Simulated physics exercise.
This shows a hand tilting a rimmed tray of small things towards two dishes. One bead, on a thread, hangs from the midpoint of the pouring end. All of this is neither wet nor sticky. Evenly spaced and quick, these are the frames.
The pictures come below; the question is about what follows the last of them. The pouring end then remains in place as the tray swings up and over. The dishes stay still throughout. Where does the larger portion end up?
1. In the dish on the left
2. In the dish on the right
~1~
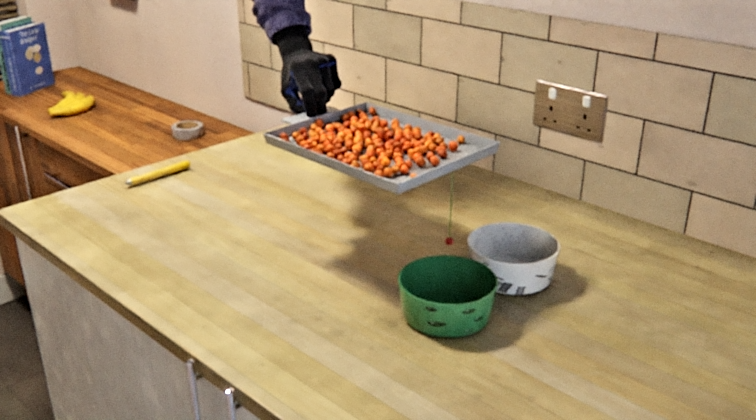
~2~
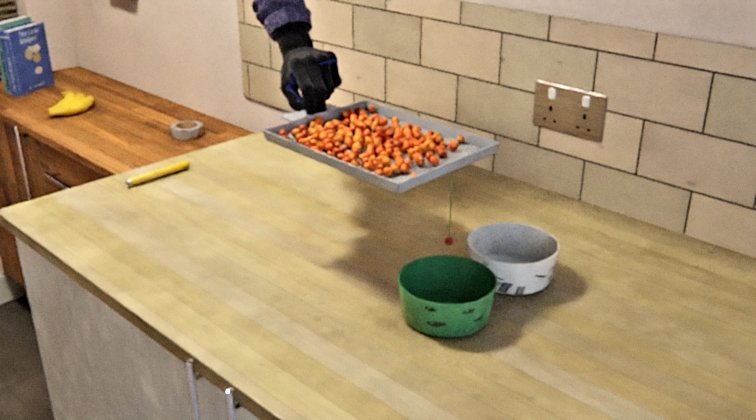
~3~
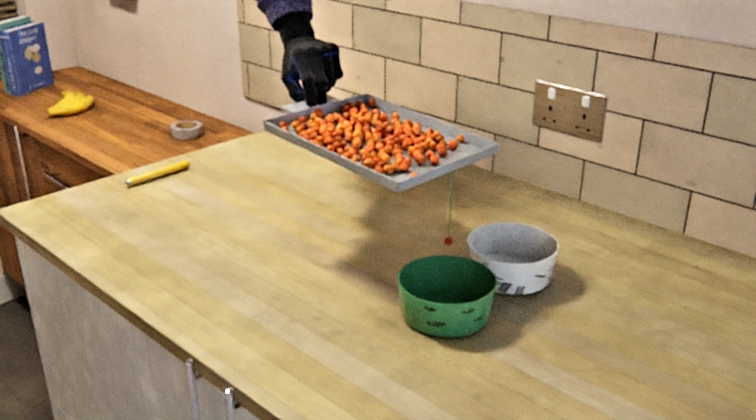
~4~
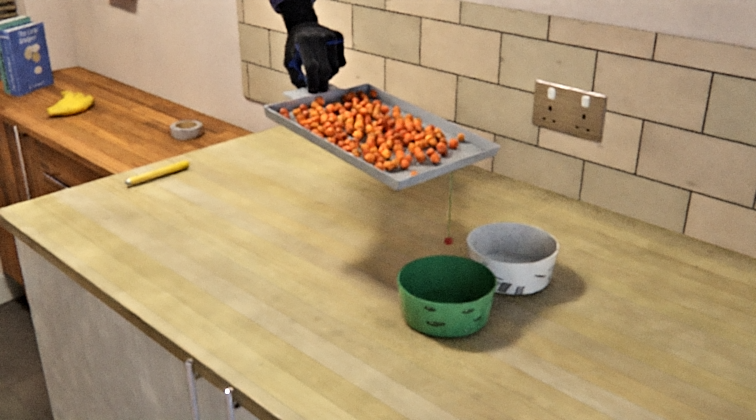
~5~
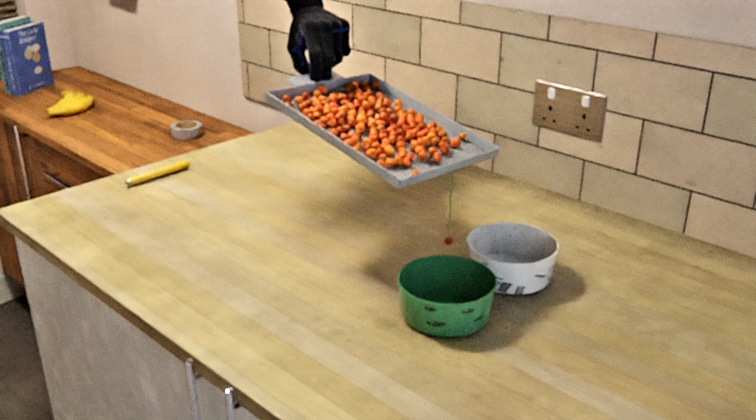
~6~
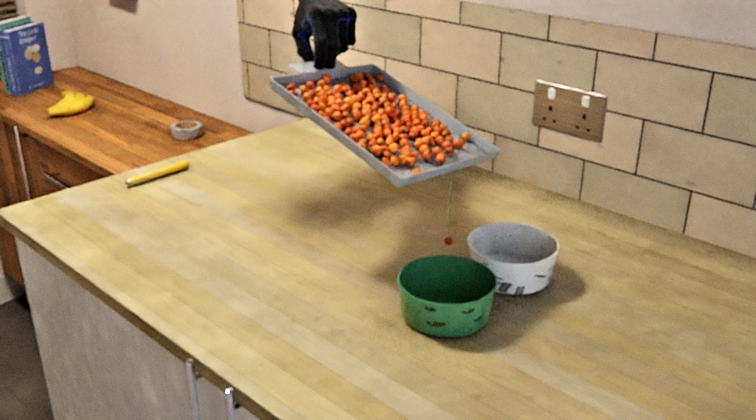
In the dish on the right.
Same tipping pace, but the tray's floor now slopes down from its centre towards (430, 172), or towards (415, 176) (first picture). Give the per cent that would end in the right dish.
The first try would leave around 10 per cent there, the second around 0 per cent.
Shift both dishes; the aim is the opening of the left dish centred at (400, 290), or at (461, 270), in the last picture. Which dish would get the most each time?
First try: The rightmost dish. Second try: The rightmost dish.
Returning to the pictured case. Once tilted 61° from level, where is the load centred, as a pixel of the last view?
Roughly at (453, 126).
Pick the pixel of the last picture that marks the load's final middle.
Resting centre, last frame: Roughly (509, 270).
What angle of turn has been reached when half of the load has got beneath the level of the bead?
It is at around 100 degrees.
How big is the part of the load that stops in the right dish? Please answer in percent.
Roughly 80 %.
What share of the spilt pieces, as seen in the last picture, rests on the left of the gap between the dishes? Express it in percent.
I reckon around 10 per cent.
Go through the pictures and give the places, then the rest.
In the first picture, corners of the pouring end near (398, 182) and (497, 142), level; middle of the load near (368, 141), coated peanuts; left dish near (486, 312); right dish near (550, 271); bead on its thread near (449, 241).
In the second picture, corners of the pouring end near (398, 182) and (497, 142), level; middle of the load near (368, 140).
In the third picture, corners of the pouring end near (398, 181) and (497, 144), tipped barely, lowest at the right corner; middle of the load near (368, 135).
In the fourth picture, corners of the pouring end near (399, 179) and (497, 145), tipped a little, lowest at the right corner; middle of the load near (369, 128).
In the fifth picture, corners of the pouring end near (400, 178) and (498, 147), tipped a little, lowest at the right corner; middle of the load near (371, 121).
In the sixth picture, corners of the pouring end near (402, 177) and (498, 149), tipped clearly, lowest at the right corner; middle of the load near (375, 115), a little on the move; left dish near (485, 311); right dish near (549, 271).
Shortly afterwards, tray tipped steeply; all but a few on the tray; only a few in the right dish; only a few in the air.
Next, tray tipped past a quarter turn; near a quarter on the tray; a little in the left dish; near half in the right dish; only a few outside both; near a quarter in the air.
Some moments later, tray tipped past a quarter turn; a little in the left dish; the bulk in the right dish; a little outside both.
In the end, tray tipped past a quarter turn; a little in the left dish; the bulk in the right dish; a little outside both.
